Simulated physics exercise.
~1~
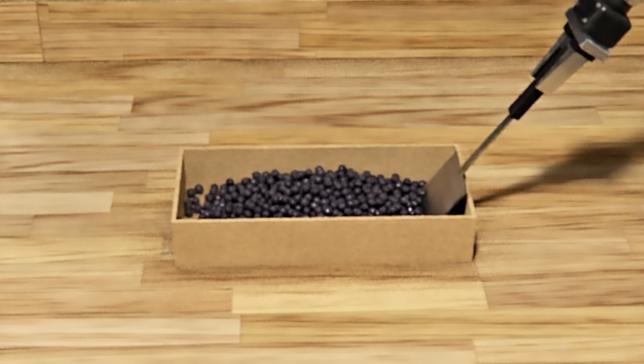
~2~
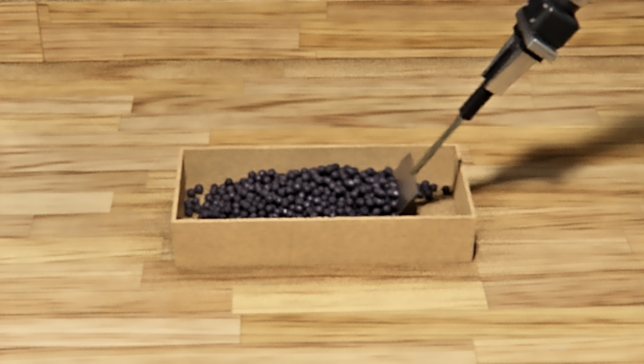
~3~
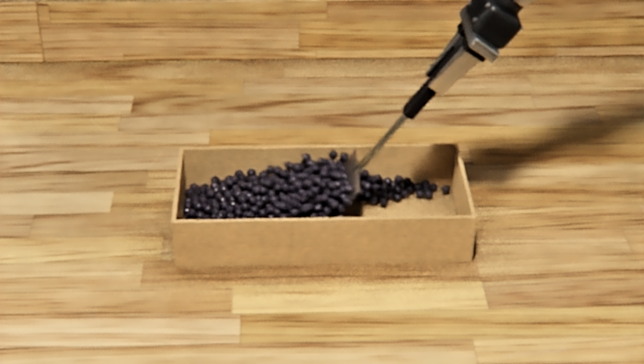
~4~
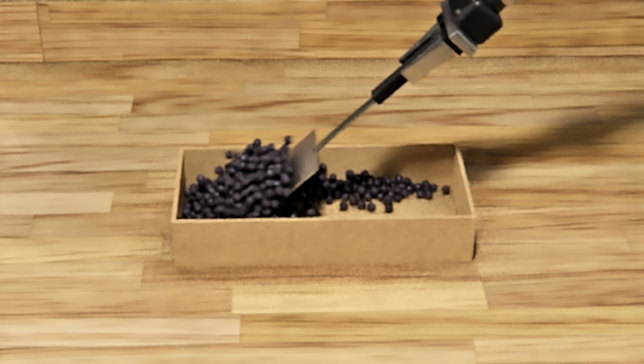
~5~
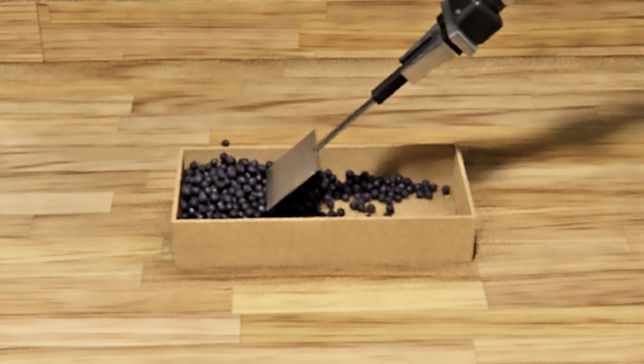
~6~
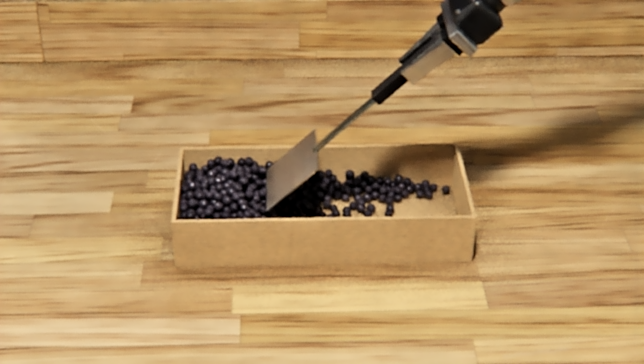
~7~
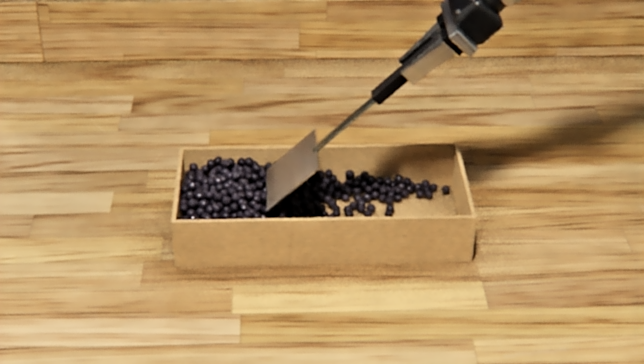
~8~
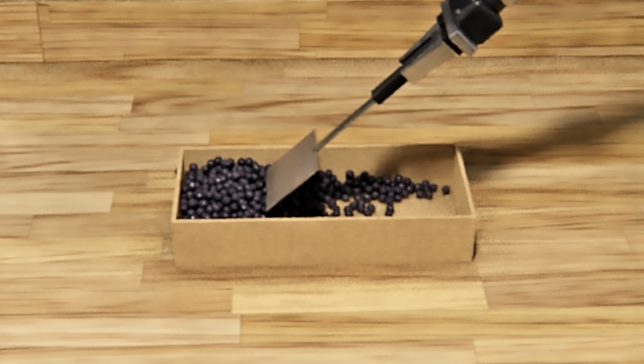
Robotic turner pushing small black beads leftward in a cardboard-coloured tray, heaping them at the left end, then tilting and holding still.
